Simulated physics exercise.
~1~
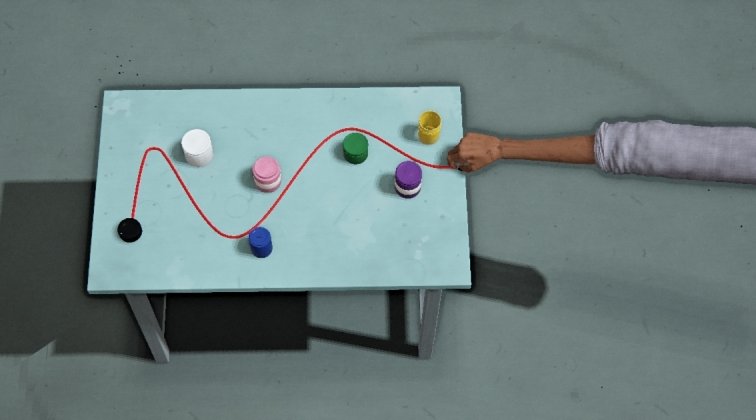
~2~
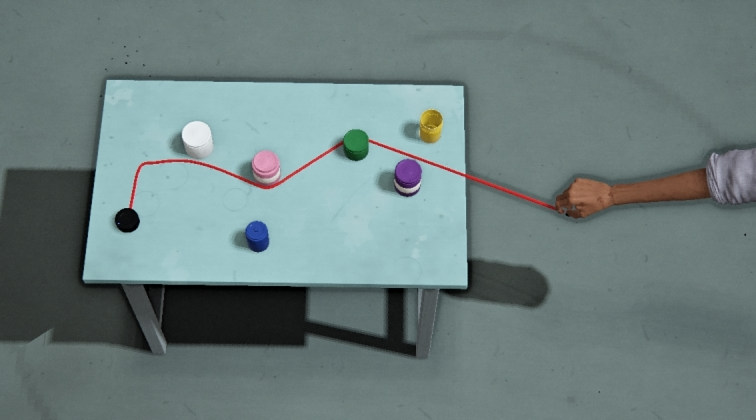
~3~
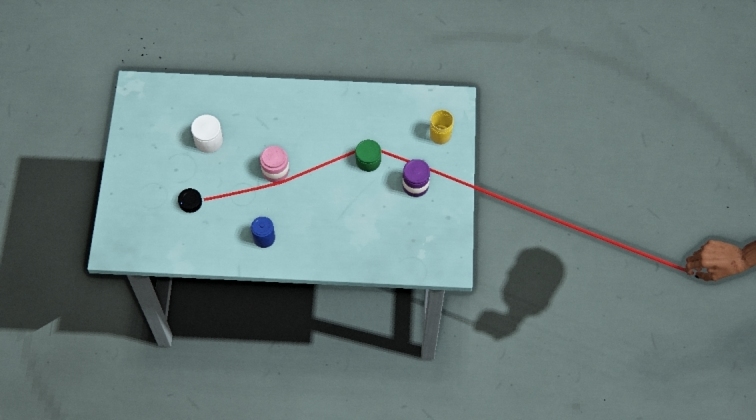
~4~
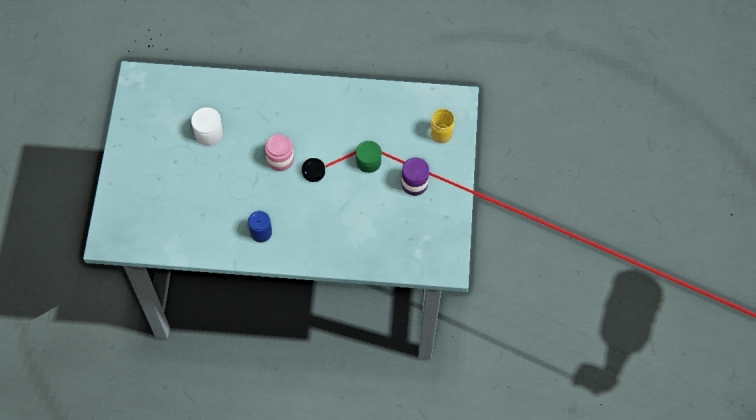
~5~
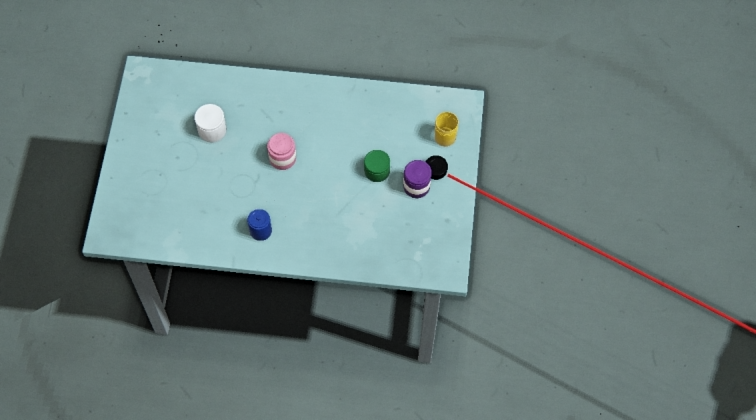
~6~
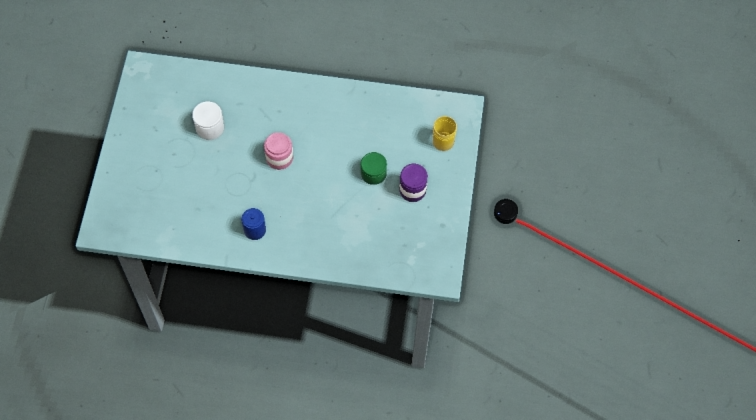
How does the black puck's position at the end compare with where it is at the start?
At the start the black puck sits near the left end of the table, and by the end it is off the tabletop, just beyond the right edge.
